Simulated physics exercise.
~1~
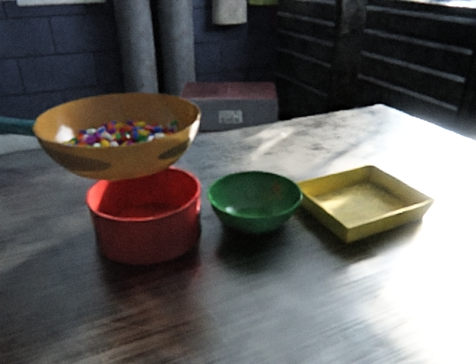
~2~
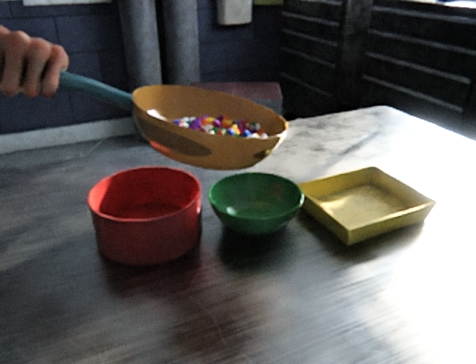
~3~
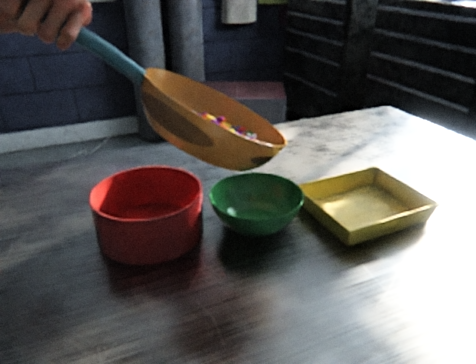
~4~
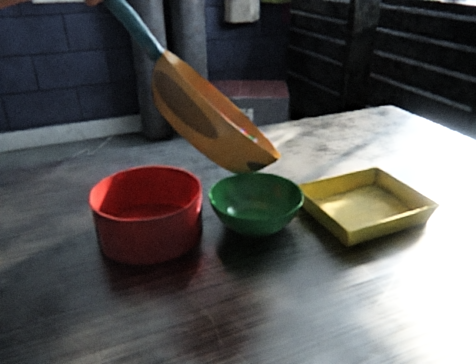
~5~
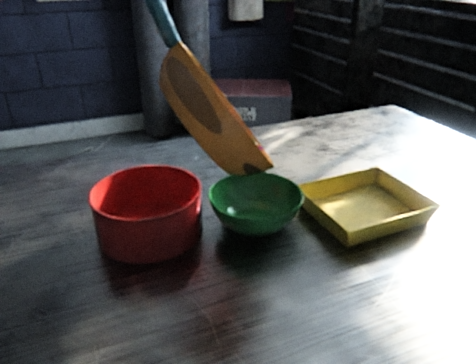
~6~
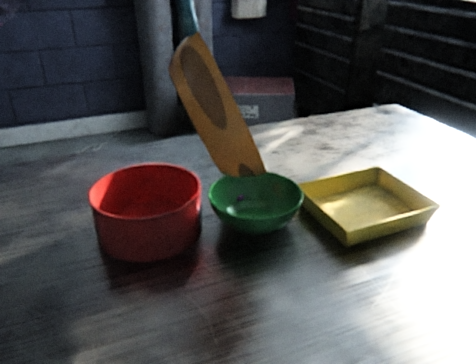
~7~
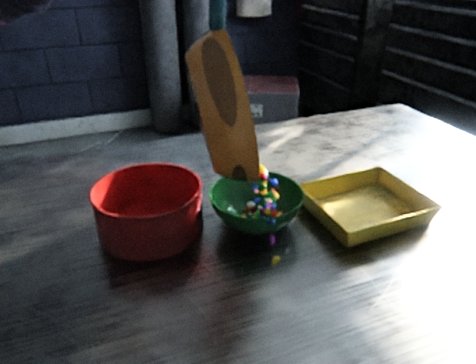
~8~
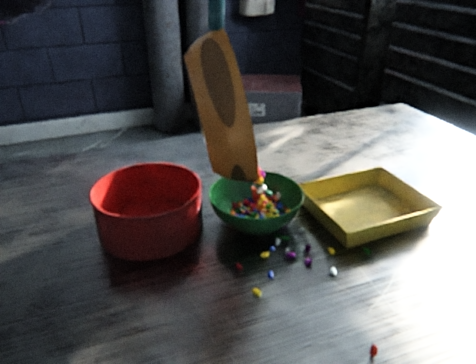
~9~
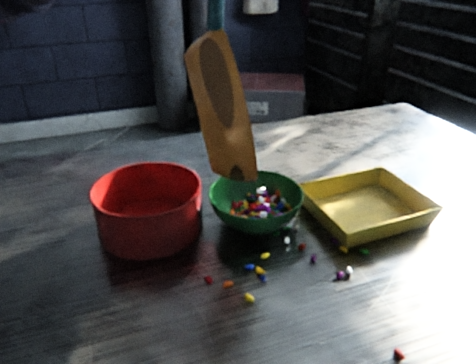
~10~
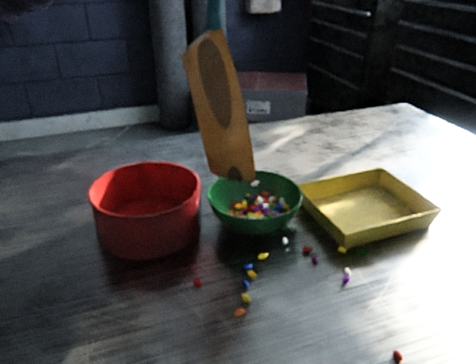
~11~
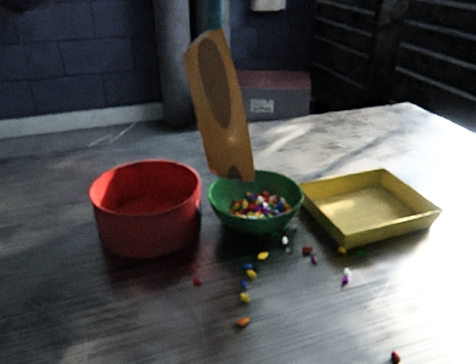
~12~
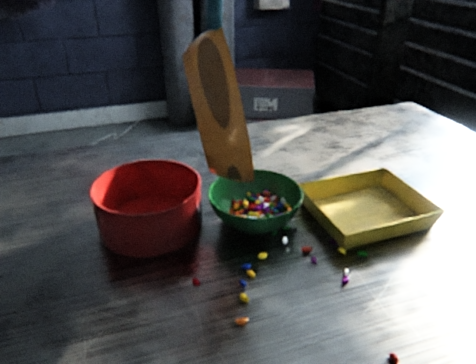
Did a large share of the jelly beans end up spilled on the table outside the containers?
No, only a small share of them ended up scattered on the table. Far more landed in the green bowl.
